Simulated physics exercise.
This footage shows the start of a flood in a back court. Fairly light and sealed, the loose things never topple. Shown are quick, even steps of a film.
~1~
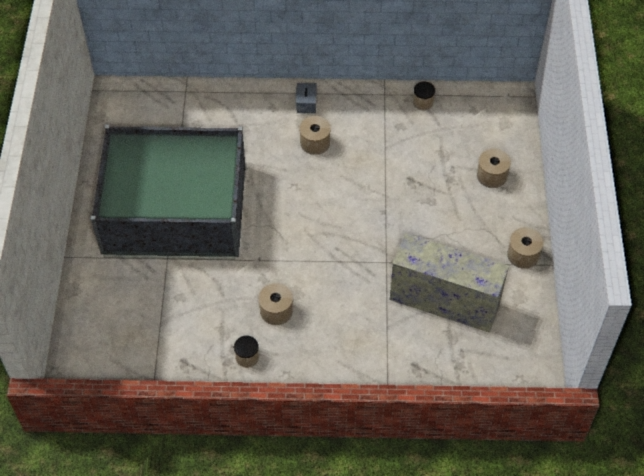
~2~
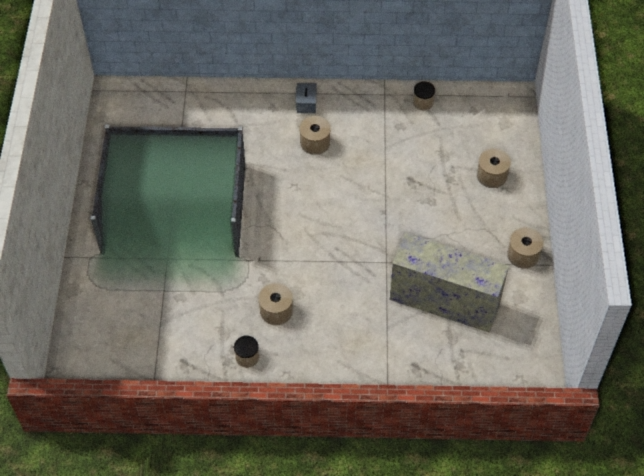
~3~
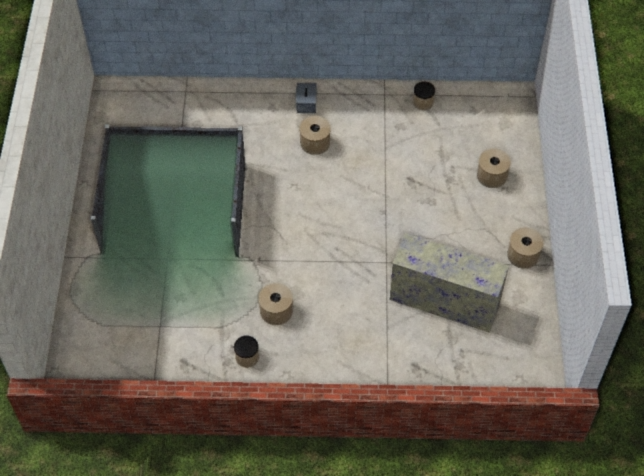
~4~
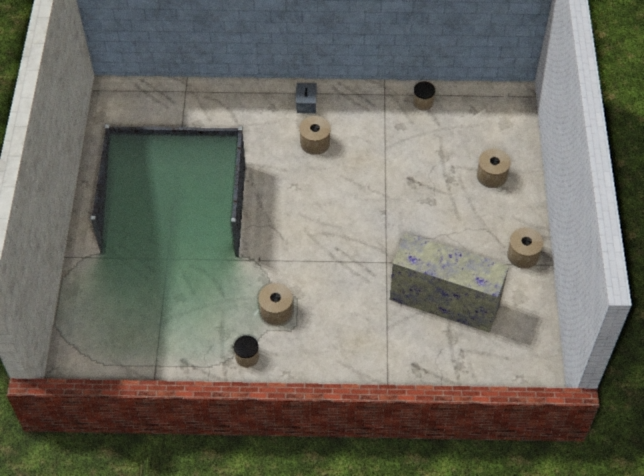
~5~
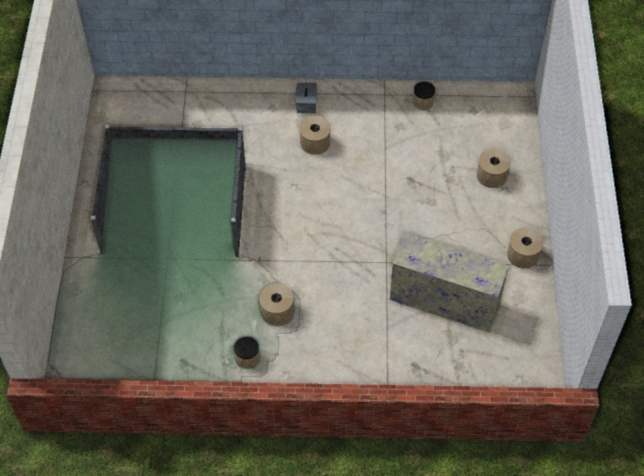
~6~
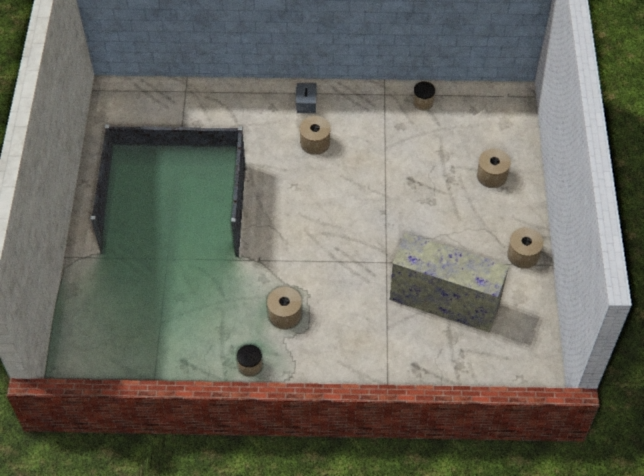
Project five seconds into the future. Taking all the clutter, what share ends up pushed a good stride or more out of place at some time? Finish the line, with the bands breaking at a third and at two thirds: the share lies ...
The share lies between a third and two thirds.
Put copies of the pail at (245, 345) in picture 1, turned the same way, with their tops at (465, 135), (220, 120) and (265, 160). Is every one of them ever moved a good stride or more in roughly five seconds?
Taking them one at a time: Remains close, then remains close, then remains close.
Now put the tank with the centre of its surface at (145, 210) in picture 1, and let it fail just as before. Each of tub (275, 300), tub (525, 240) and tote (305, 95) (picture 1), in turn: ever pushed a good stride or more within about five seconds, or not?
First displaced far, then displaced far, then never went far.
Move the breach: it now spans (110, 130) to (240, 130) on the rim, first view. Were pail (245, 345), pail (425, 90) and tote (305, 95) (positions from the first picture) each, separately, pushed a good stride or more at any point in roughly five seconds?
Result per item - short of that distance / displaced that far / displaced that far.
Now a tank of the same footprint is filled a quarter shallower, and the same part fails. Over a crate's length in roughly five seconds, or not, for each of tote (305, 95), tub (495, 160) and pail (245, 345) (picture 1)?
As listed: Short of that, less than that, that far or more.
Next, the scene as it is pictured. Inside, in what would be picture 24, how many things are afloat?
It adds up to 2.
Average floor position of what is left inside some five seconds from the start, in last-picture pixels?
The mean position lies close to (434, 186).
A moment on, 2 of 7 are well off their spots; 1 afloat.
Next, 2 of 7 are well off their spots; 0 afloat.
Later, 2 of 7 are well off their spots; 2 afloat.
In the end, 3 of 7 are well off their spots, and 3 have been at some point; 3 afloat.
